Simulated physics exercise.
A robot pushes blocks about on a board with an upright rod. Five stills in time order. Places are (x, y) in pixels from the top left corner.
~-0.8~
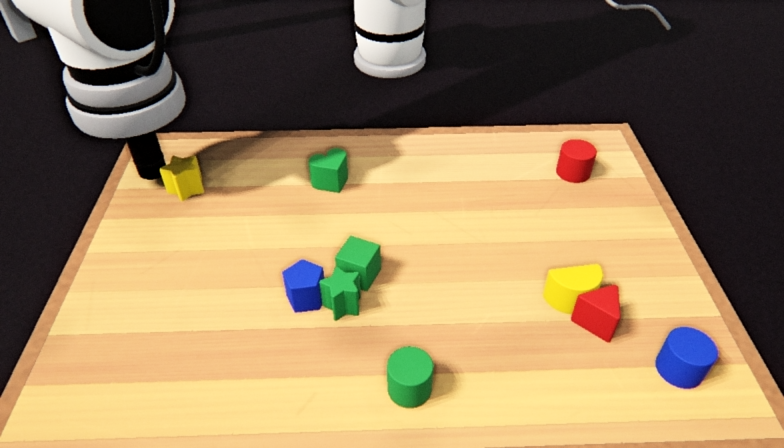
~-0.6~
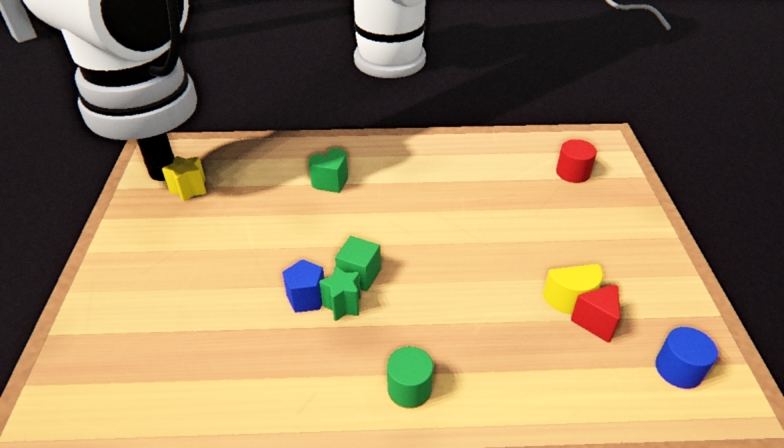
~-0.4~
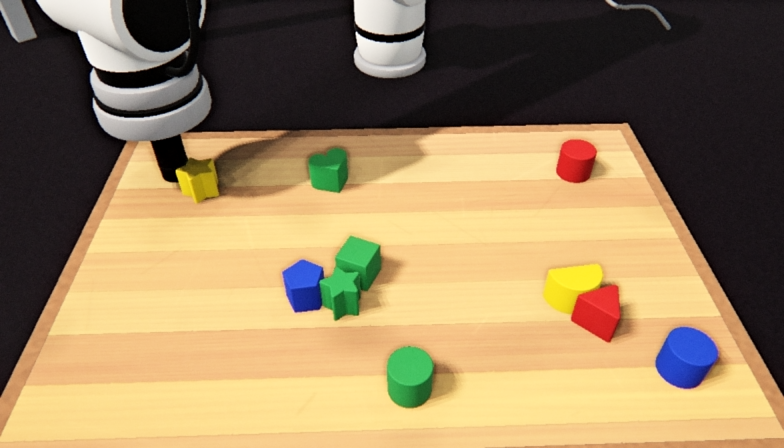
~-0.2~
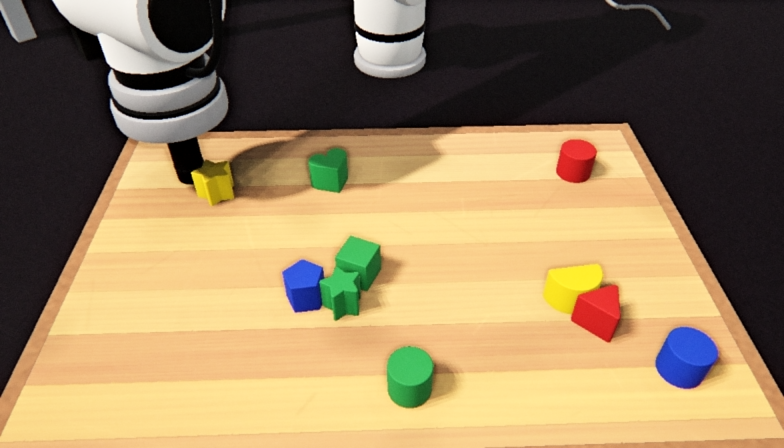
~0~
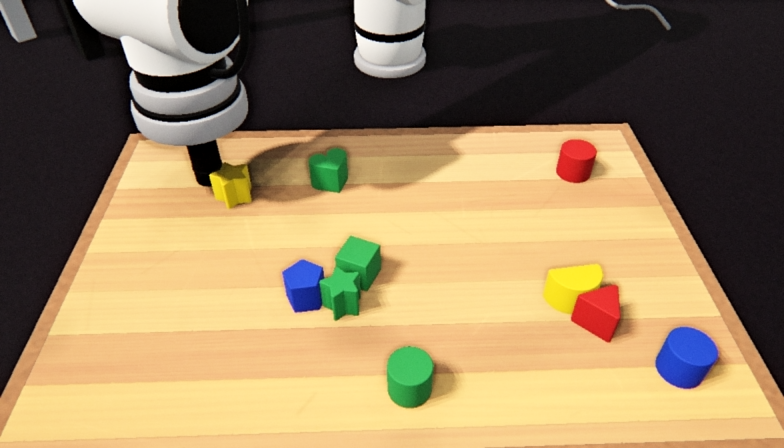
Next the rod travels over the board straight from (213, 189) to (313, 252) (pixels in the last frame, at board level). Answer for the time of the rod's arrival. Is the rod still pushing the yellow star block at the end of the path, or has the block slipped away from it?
The rod moves past it.
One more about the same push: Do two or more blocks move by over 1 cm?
The answer is no.
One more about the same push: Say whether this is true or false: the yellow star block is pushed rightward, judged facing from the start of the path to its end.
Verdict: False.
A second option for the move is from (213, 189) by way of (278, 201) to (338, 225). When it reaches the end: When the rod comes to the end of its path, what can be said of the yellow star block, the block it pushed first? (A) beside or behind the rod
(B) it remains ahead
Correct choice: B.
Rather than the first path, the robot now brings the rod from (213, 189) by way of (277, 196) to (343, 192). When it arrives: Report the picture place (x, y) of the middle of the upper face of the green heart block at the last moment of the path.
Roughly at (359, 149).
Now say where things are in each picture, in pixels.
In the first picture, rod's lower end at (153, 172); yellow star block at (180, 165); green four-sided block at (358, 250).
In the second picture, rod at (164, 174); yellow star block at (182, 165).
In the third picture, rod at (177, 175); yellow star block at (196, 167).
In the fourth picture, rod at (193, 177); yellow star block at (211, 169).
In the fifth picture, rod at (211, 179); yellow star block at (230, 172); green four-sided block at (358, 250).
The first path, step by step. One third of the way, rod at (242, 199); yellow star block at (266, 189), turned 15° anticlockwise.
Two thirds of the way, rod at (275, 220); yellow star block at (303, 201), turned 40° anticlockwise.
At the end, rod at (312, 243); yellow star block at (320, 204), turned 90° anticlockwise; green four-sided block still.
